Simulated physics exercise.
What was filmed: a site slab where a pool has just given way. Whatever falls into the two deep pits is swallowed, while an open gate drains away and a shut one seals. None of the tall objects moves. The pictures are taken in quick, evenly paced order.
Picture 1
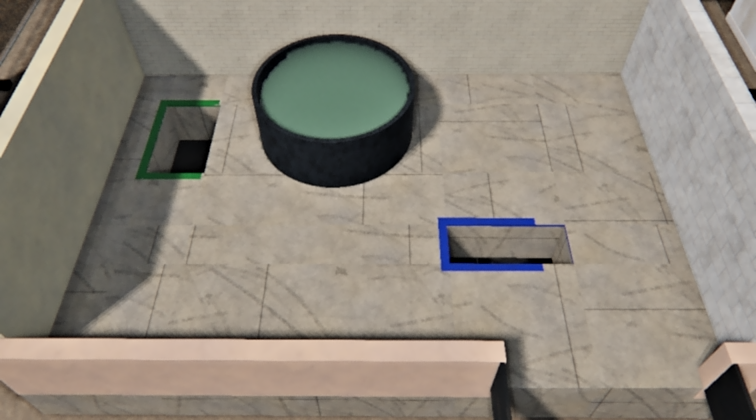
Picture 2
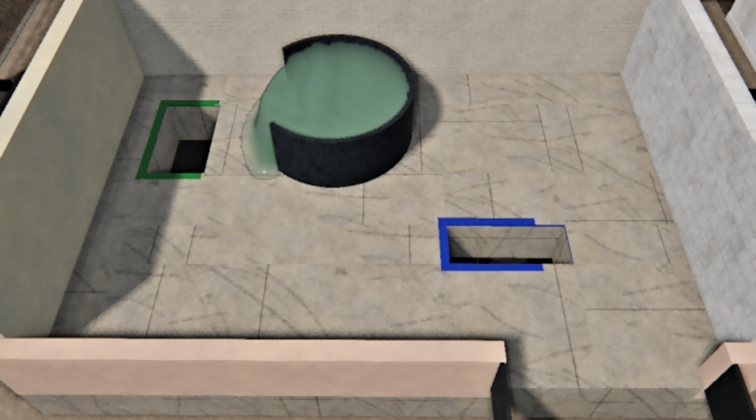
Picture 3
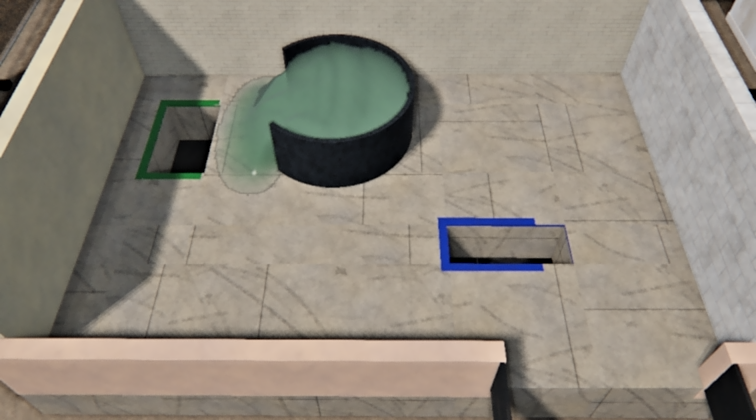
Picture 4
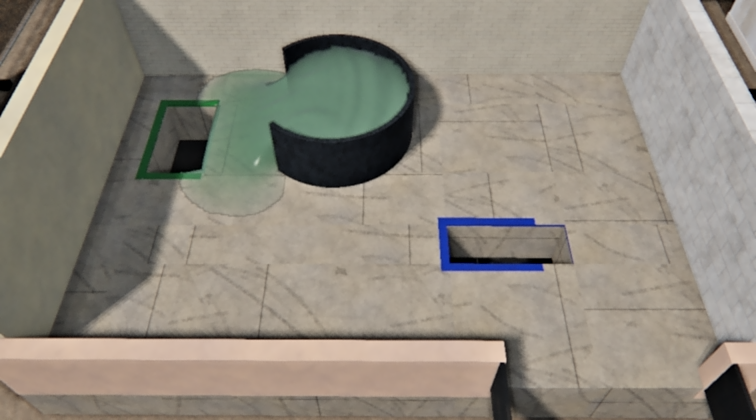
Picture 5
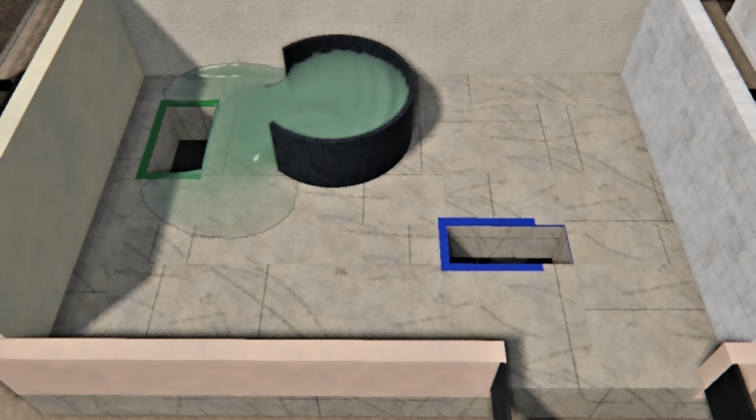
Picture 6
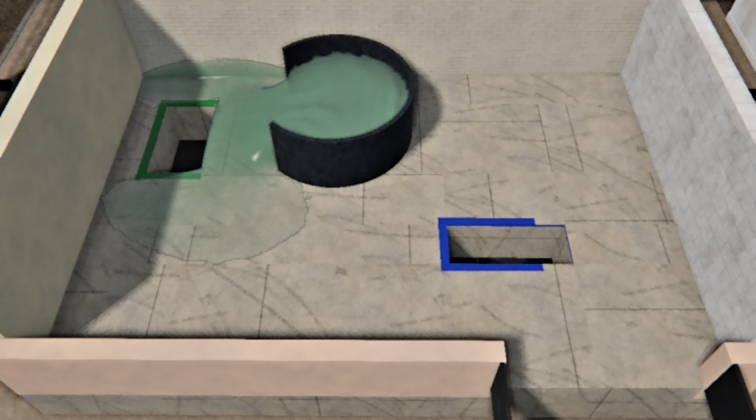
Pale green water pours through a gap in the left side of a round, dark-walled pool on a walled slab of cracked grey stone, seen from above by a still camera. A green-edged opening lies to the left of the pool, and a blue-edged one sits at the lower right. The water runs left to the green-edged opening, then spreads around it toward the back wall and the near side.
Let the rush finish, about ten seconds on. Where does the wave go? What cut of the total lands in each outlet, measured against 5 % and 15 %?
The gate gets a mere sliver - short of five per cent. The blue pit gets a mere sliver - short of five per cent. The green pit gets a sizeable chunk - beyond fifteen per cent.
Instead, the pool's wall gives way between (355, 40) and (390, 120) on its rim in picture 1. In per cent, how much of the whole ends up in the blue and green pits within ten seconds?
Blue 30 %, green 2 %.
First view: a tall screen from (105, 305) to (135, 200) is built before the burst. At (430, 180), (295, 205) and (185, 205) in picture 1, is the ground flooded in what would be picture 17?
Okay, the first comes out left untouched, the next left untouched, and the last soaked.
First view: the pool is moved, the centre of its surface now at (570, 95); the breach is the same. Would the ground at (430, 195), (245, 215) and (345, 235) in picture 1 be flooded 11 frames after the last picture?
Okay, first one got wet, second one got wet, last one got wet.
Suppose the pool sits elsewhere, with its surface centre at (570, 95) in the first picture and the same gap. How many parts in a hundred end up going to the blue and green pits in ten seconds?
I'd say the blue pit takes 6 % while the green pit takes 50 %.
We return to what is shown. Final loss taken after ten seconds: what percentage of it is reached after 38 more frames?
I get 85 percent.
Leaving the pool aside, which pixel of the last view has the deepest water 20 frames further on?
My pick is (84, 367).
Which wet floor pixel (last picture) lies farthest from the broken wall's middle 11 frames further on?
Approximate pixel: (39, 367).
A moment on, water covers 25 % of the floor; the gate 0 %, the blue pit 0 %, the green pit 22 %.
Next, water covers 25 % of the floor; the gate 0 %, the blue pit 0 %, the green pit 37 %.
Then, water covers 30 % of the floor; the gate 0 %, the blue pit 0 %, the green pit 51 %.
Later, water covers 60 % of the floor; the gate 0 %, the blue pit 1 %, the green pit 63 %.
In the end, water covers 75 % of the floor; the gate 1 %, the blue pit 3 %, the green pit 71 %.
